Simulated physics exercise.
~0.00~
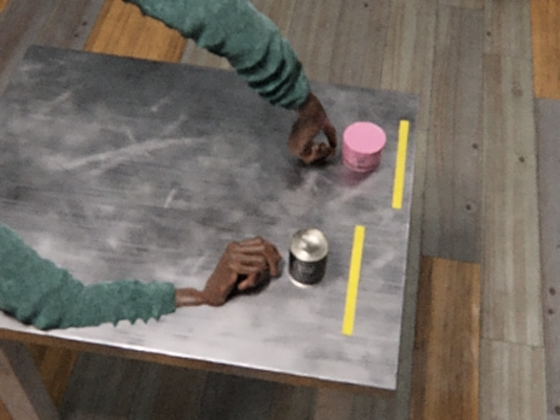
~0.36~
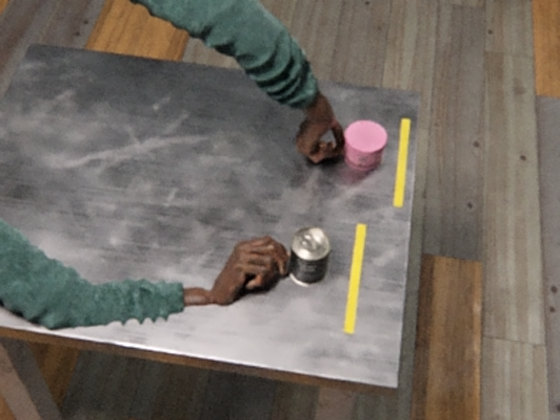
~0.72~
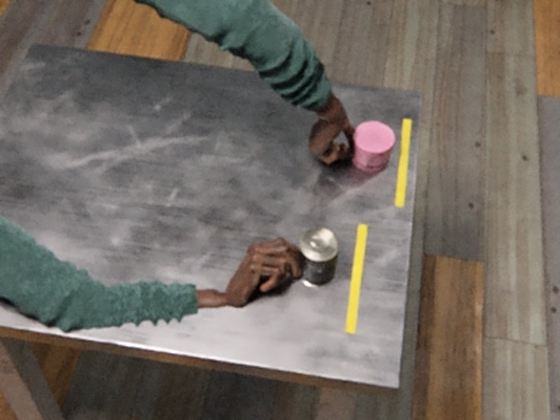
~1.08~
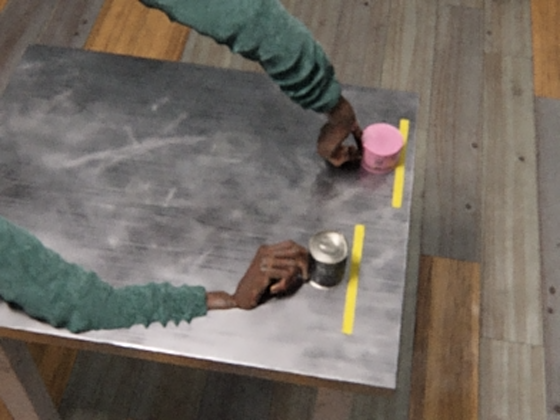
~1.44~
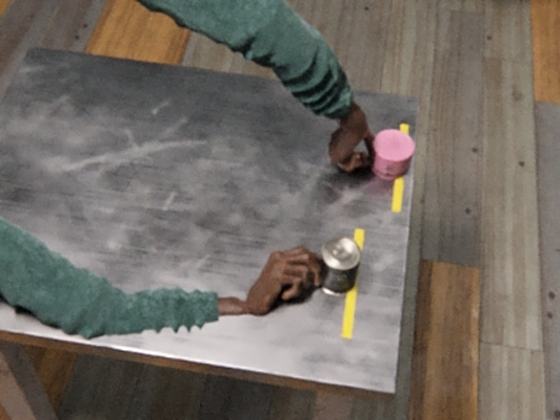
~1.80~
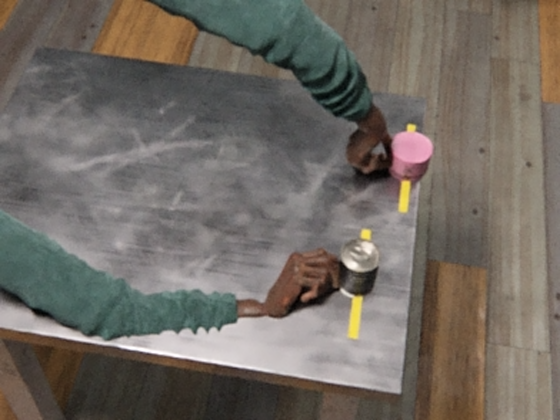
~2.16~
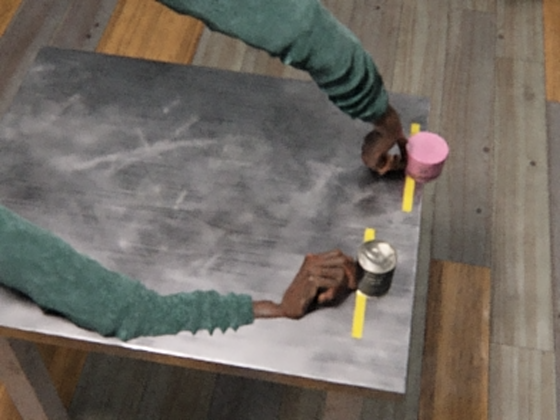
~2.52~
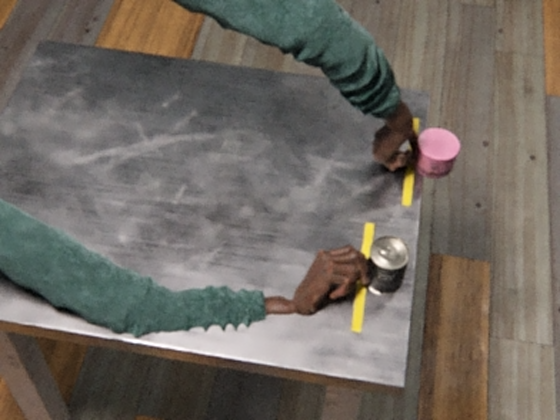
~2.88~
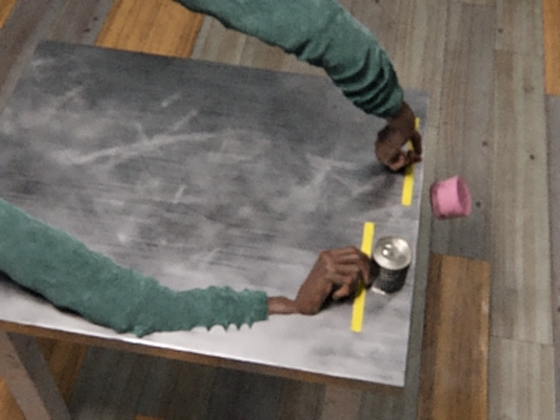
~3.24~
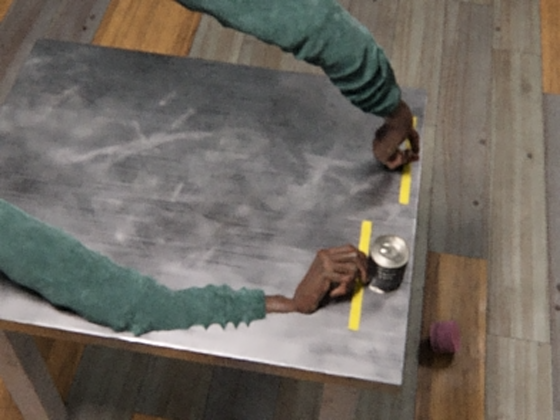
Two dark-skinned hands in fuzzy green sleeves slowly push a pink tub and a dark pot with a silvery lid toward the right end of a grey, scuffed table, seen from above in a slightly swaying view over a wood-plank floor. The tub sits farther back and the pot nearer, each facing a yellow strip of tape. Both slide right together and cross the strips, where the hands stop. The pink tub, now beyond the table's edge, tips and falls toward the floor. The pot stays upright on the table near the edge, beside the lower hand.
